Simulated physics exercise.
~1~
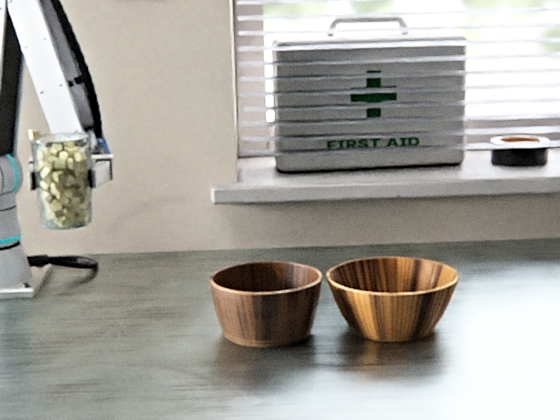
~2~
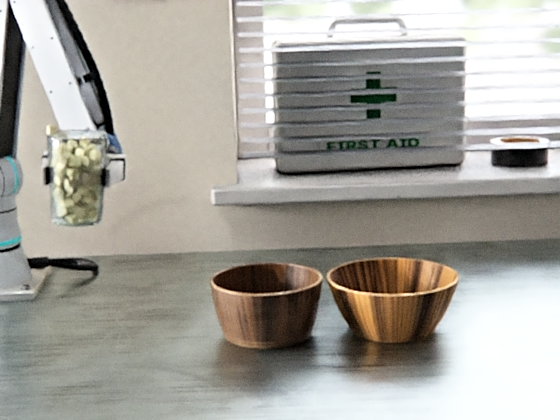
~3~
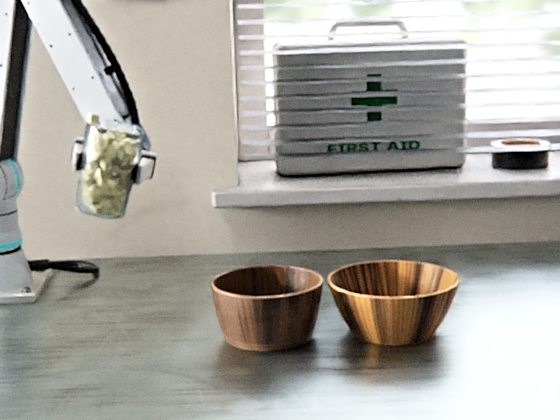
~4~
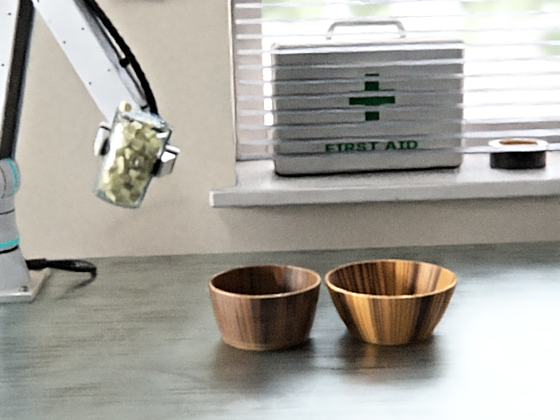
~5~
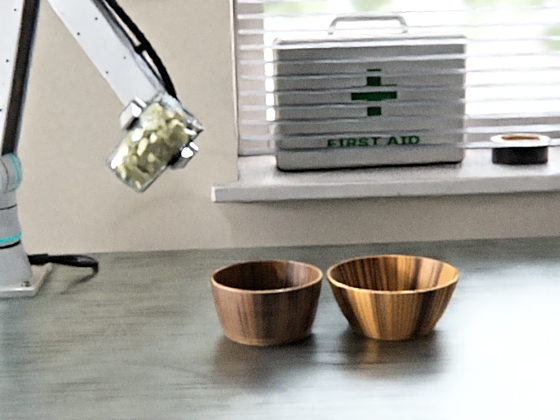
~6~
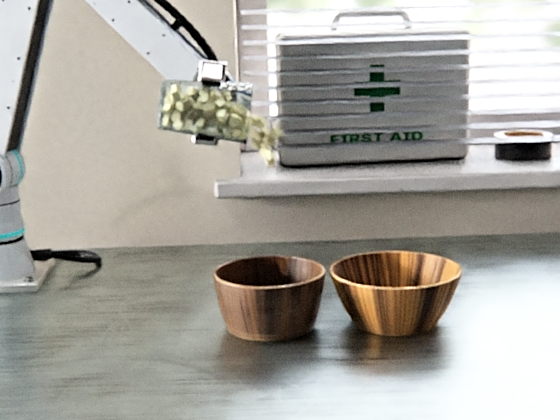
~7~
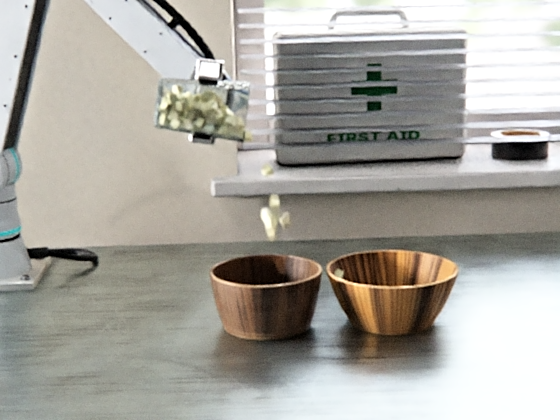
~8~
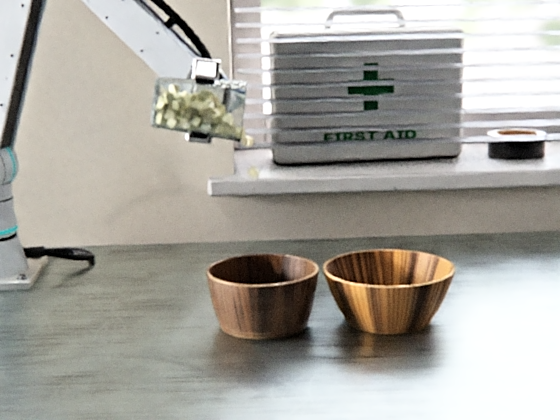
A robot arm at the left of a dark grey tabletop holds a clear cup of pale green and cream diced vegetables, seen from the front by a slightly swaying camera. Two striped brown wooden bowls stand side by side near the middle, while a white first aid case and a roll of tape rest on the windowsill behind. The arm carries the cup right and upward, tipping it steadily until it lies on its side. Some pieces spill from its mouth and drop toward the left bowl. The pouring dwindles, and the cup stays tipped above the bowls, still holding most of its pieces.
